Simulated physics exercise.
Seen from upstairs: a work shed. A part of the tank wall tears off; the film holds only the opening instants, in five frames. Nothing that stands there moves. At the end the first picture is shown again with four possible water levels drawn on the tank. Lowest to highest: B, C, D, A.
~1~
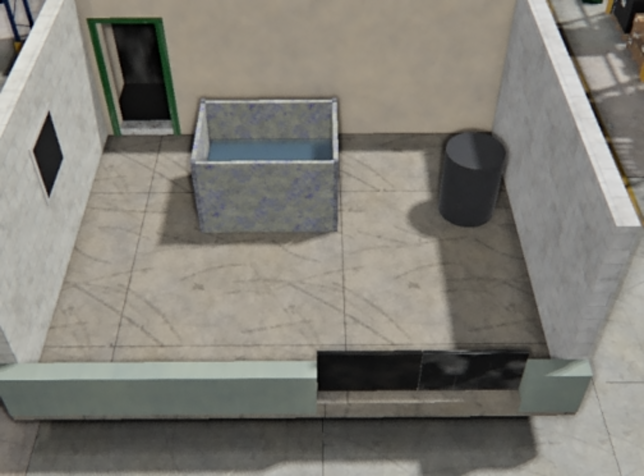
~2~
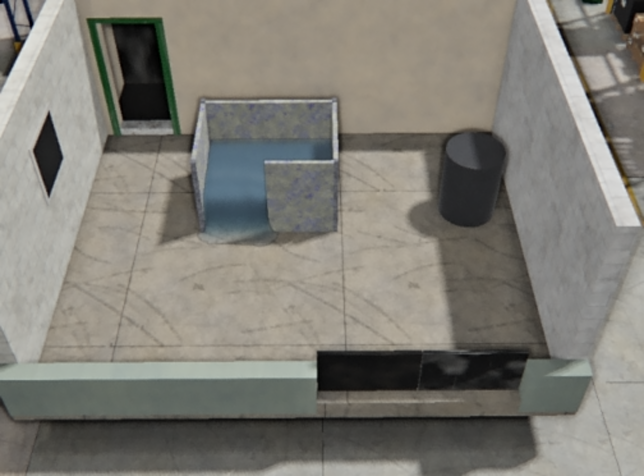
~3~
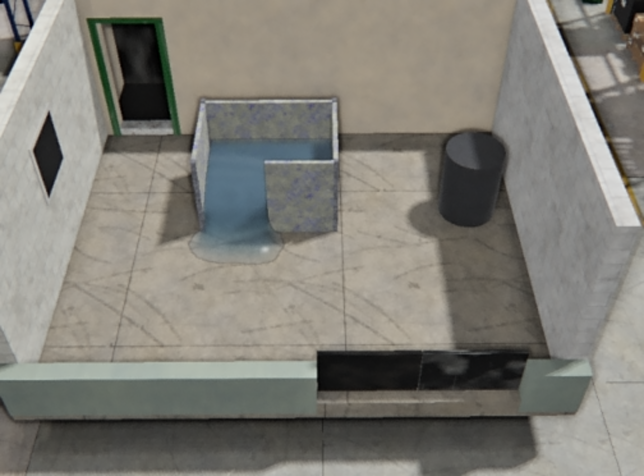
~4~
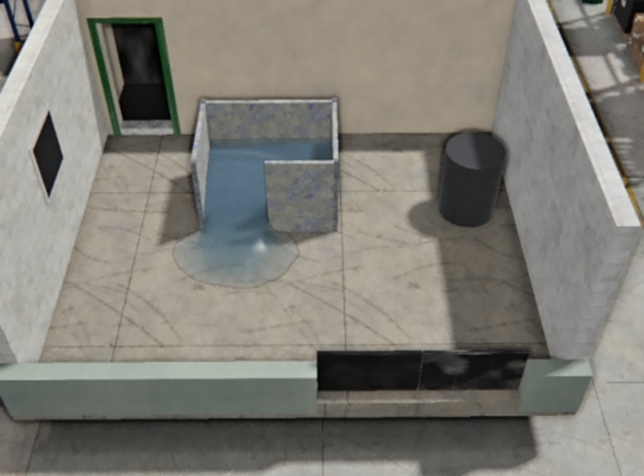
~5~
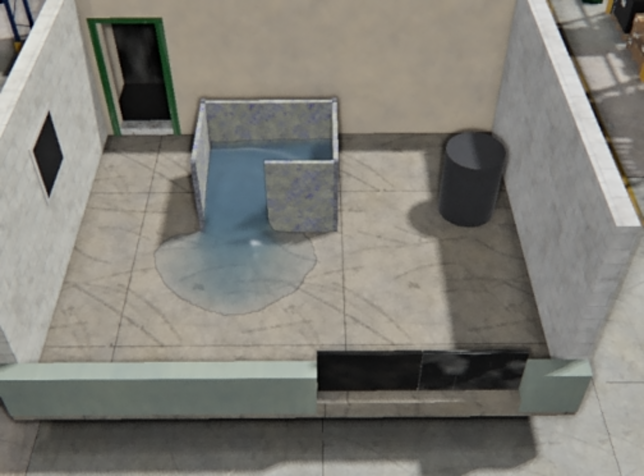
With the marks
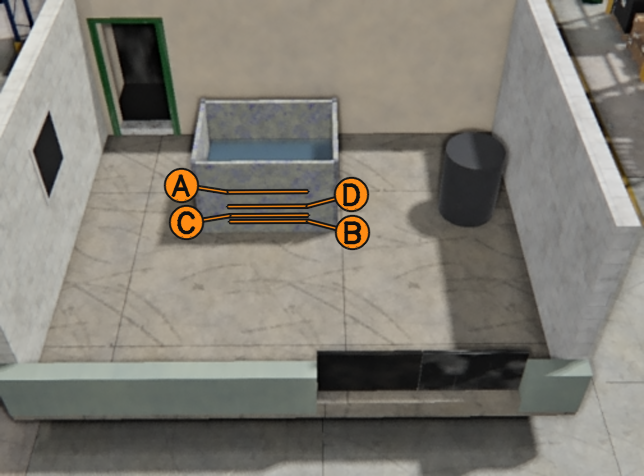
A square stone-walled tank of blue water stands near the back wall of a work shed seen from upstairs, with a green-framed doorway to its left and a dark grey barrel to its right. The left part of the tank's front wall disappears, leaving an opening. Water pours out through it and spreads across the pale floor in a widening rounded puddle, while the view stays still.
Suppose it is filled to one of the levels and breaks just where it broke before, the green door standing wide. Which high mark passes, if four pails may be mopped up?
Line A.
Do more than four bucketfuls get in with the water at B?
No, that is safe.
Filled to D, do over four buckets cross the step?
No, not at all.
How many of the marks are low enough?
All of the four.
In orange, A at (266, 191); B at (269, 221); C at (268, 215); D at (267, 206); from the bottom up B, C, D, A.
With A, a bucket or two gets in.
With B, nothing gets over.
With C, nothing gets over.
With D, nothing gets over.
